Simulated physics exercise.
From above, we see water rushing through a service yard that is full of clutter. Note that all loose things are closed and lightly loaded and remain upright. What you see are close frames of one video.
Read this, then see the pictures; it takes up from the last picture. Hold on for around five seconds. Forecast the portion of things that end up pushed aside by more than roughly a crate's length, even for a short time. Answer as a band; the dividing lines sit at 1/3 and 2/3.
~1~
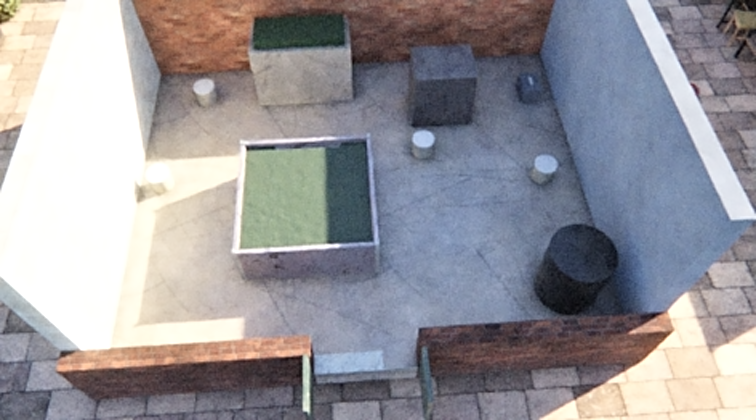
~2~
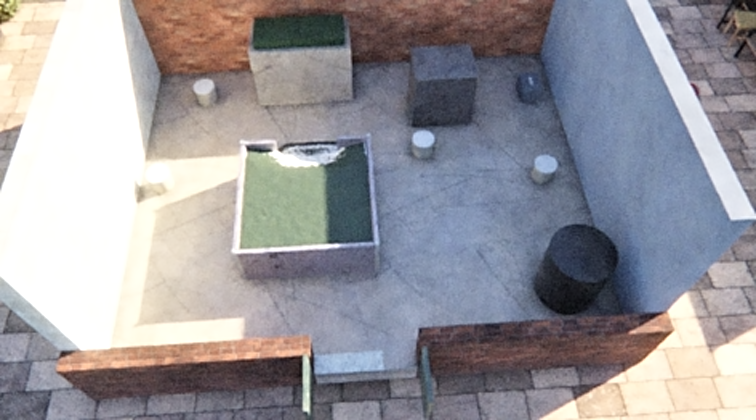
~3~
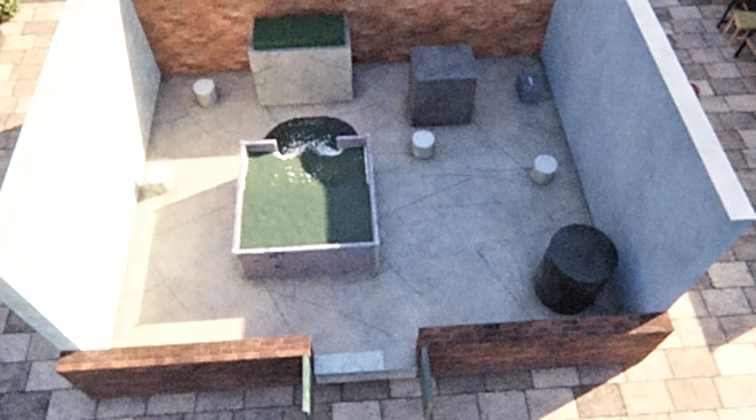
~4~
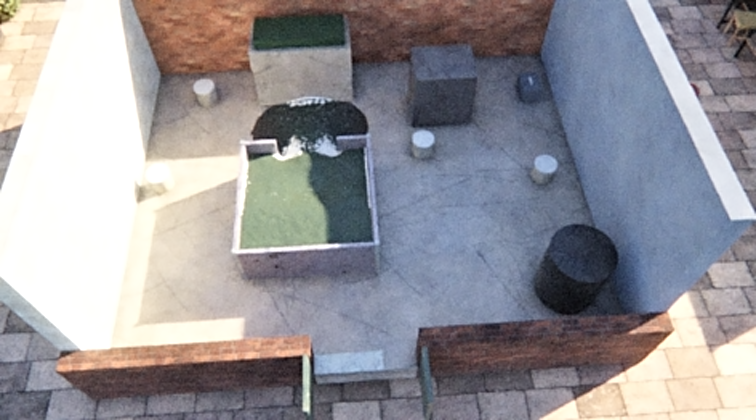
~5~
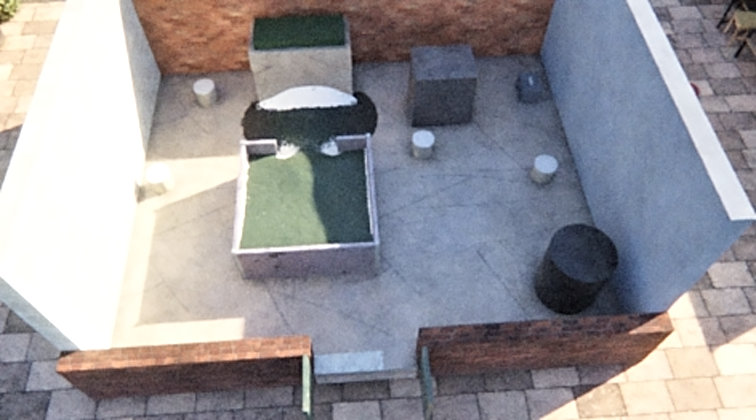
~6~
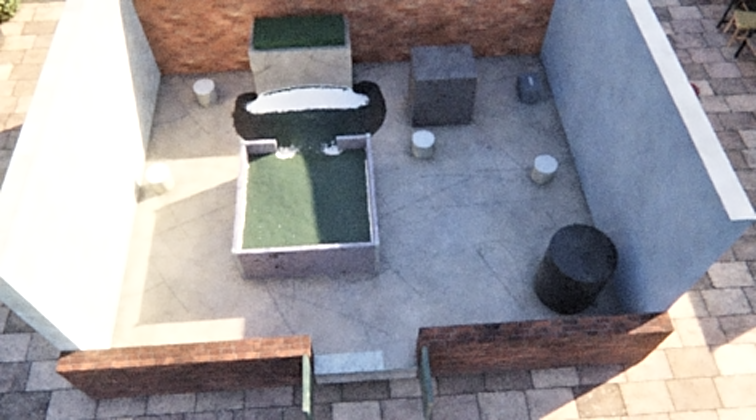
2/3 or more.
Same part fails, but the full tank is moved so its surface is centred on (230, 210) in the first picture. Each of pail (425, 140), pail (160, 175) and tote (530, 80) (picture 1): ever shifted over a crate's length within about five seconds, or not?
Taking them in turn: Got sent well off; got sent well off; kept near its start.
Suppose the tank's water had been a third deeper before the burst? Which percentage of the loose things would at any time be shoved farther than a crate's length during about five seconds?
Around 100 in a hundred.
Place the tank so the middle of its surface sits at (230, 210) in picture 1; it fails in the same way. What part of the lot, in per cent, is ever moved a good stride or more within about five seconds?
Estimate: Close to 60 per cent.
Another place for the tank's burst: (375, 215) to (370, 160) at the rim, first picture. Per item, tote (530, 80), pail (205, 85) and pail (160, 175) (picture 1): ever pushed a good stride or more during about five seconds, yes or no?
The first: Got that far; the second: Never got that far; the third: Never got that far.
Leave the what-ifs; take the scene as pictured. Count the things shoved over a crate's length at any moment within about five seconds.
Total: 5.
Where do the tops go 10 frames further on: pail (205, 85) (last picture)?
Position: About (169, 59).
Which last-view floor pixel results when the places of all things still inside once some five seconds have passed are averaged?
Average floor point: Approx. (399, 193).
A moment on, 0 of 5 are well off their spots; 0 afloat.
Next, 1 of 5 are well off their spots; 1 afloat.
Later, 3 of 5 are well off their spots; 1 afloat.
In the end, 4 of 5 are well off their spots, and 5 have been at some point; 3 afloat.
